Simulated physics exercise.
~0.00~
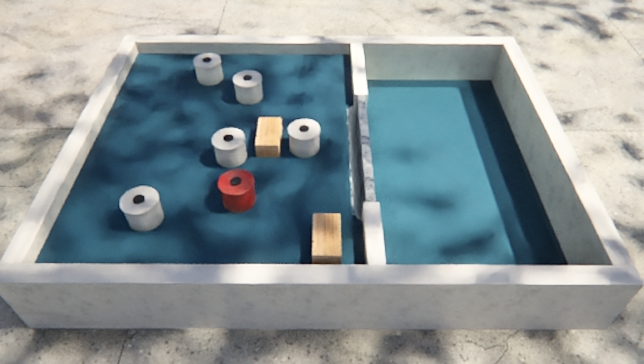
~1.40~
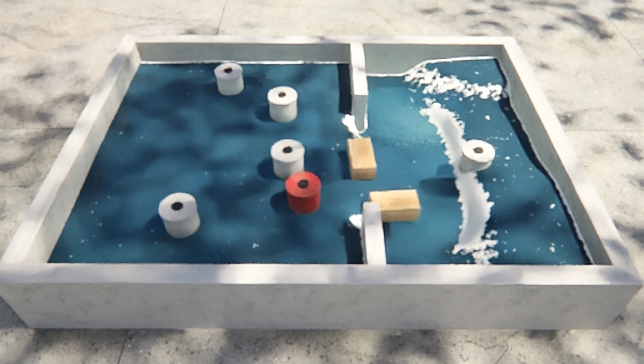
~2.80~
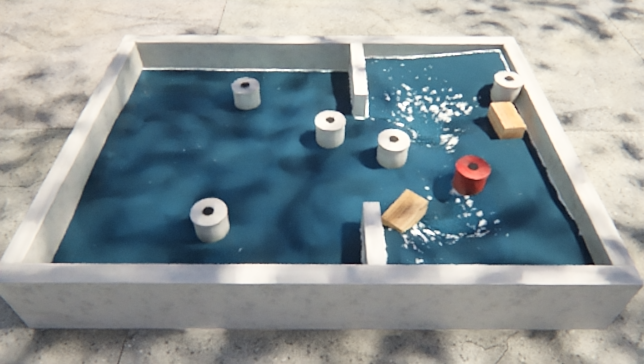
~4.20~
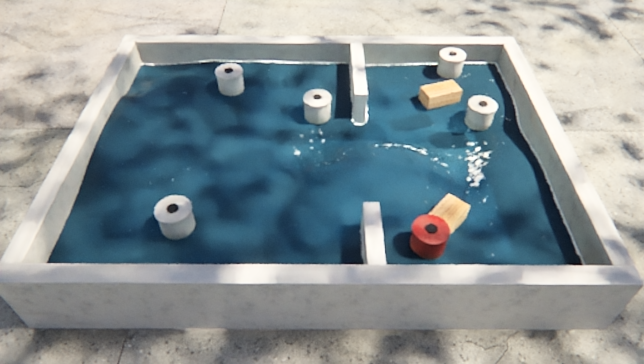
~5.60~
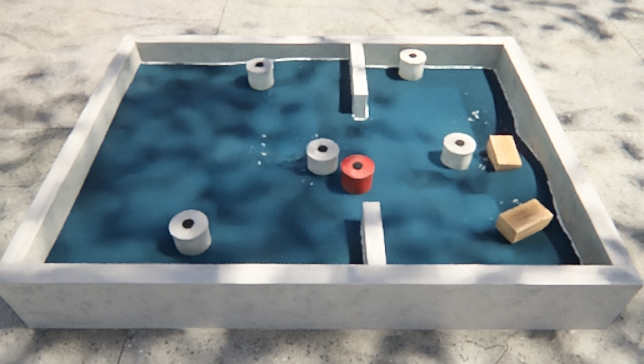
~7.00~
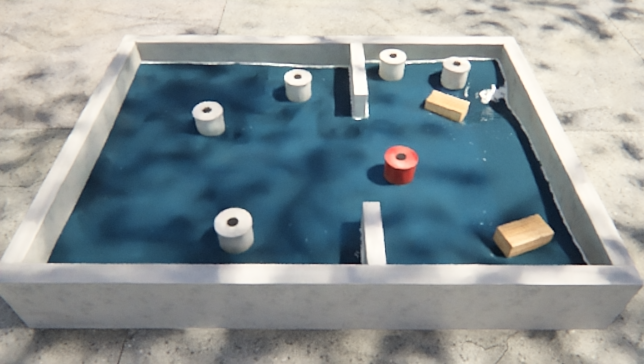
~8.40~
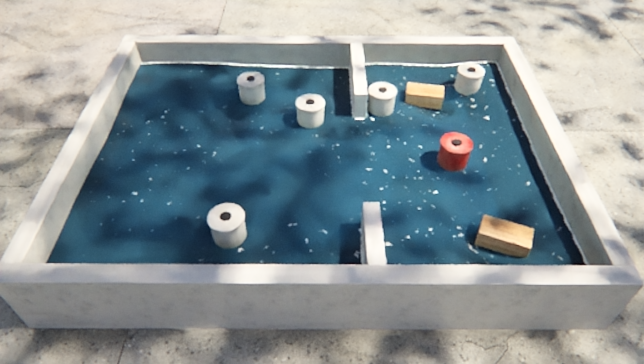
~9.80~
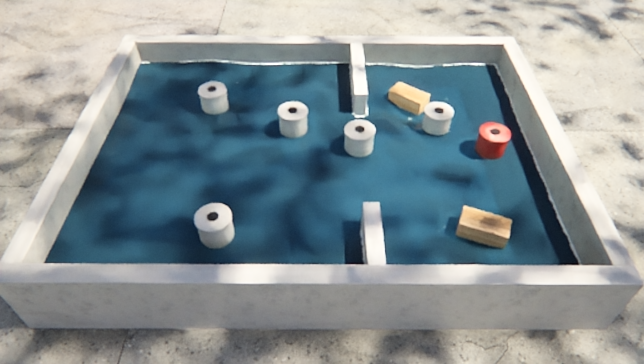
In the video, water surges through a gap in a tank's divider, carrying a red tub, white tubs and two wooden blocks rightward. The red tub swings back toward the opening, then drifts right again, ending afloat near the right wall while several white tubs float left of the divider.
